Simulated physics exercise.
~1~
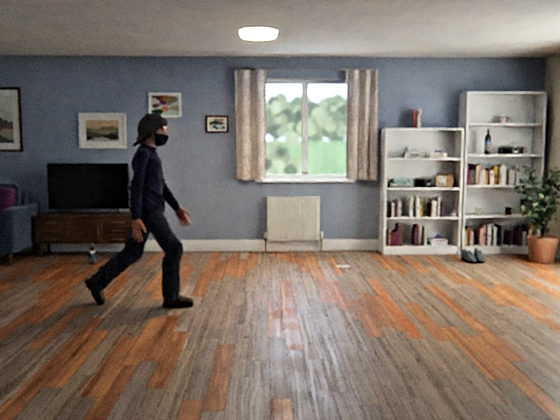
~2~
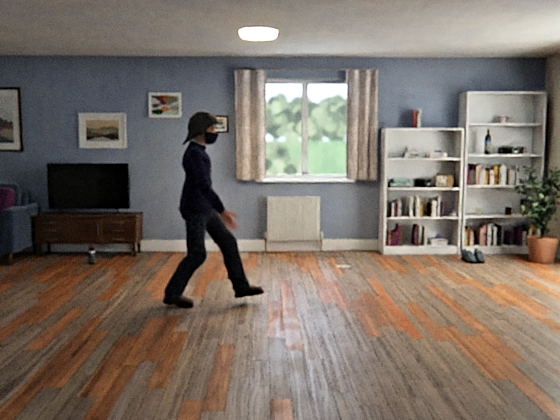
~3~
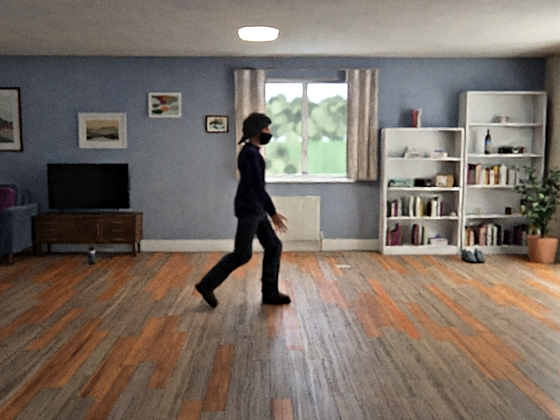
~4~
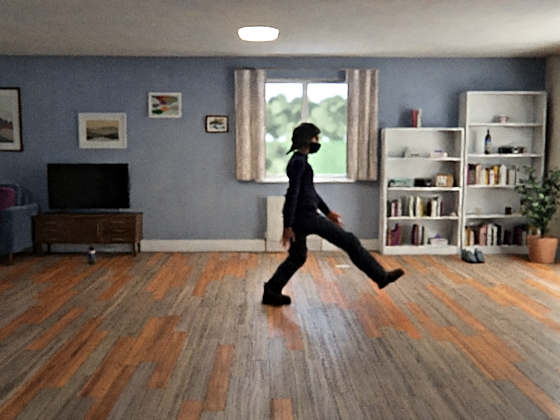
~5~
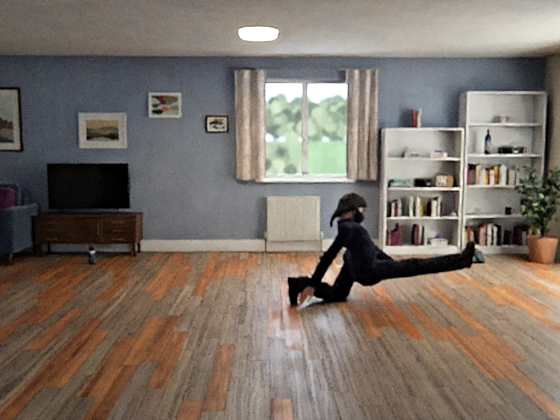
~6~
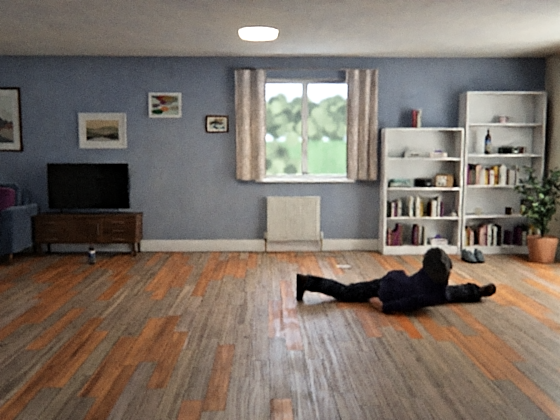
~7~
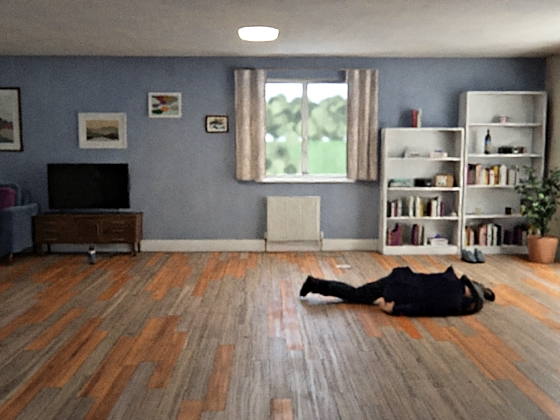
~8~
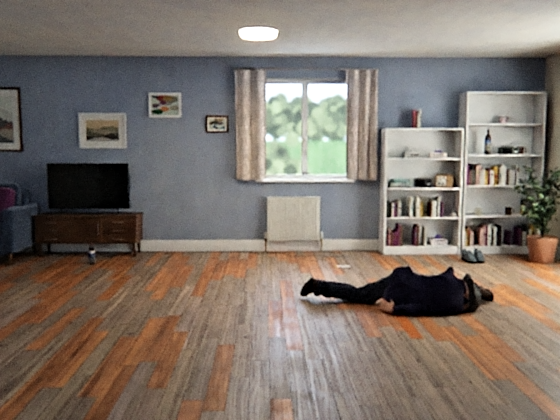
A person in dark clothes, a dark cap and a black face covering walks from left to right across a wide room with blue-grey walls, seen from a fixed, level view. A television on a wooden cabinet stands at left, a curtained window is in the middle, and white bookshelves and a potted plant are at right, above grey and orange floorboards. Past the window, the person swings one leg high forward, then drops low with that leg outstretched. The body pitches down toward the right and ends lying flat and still, head to the right, before the shelves.
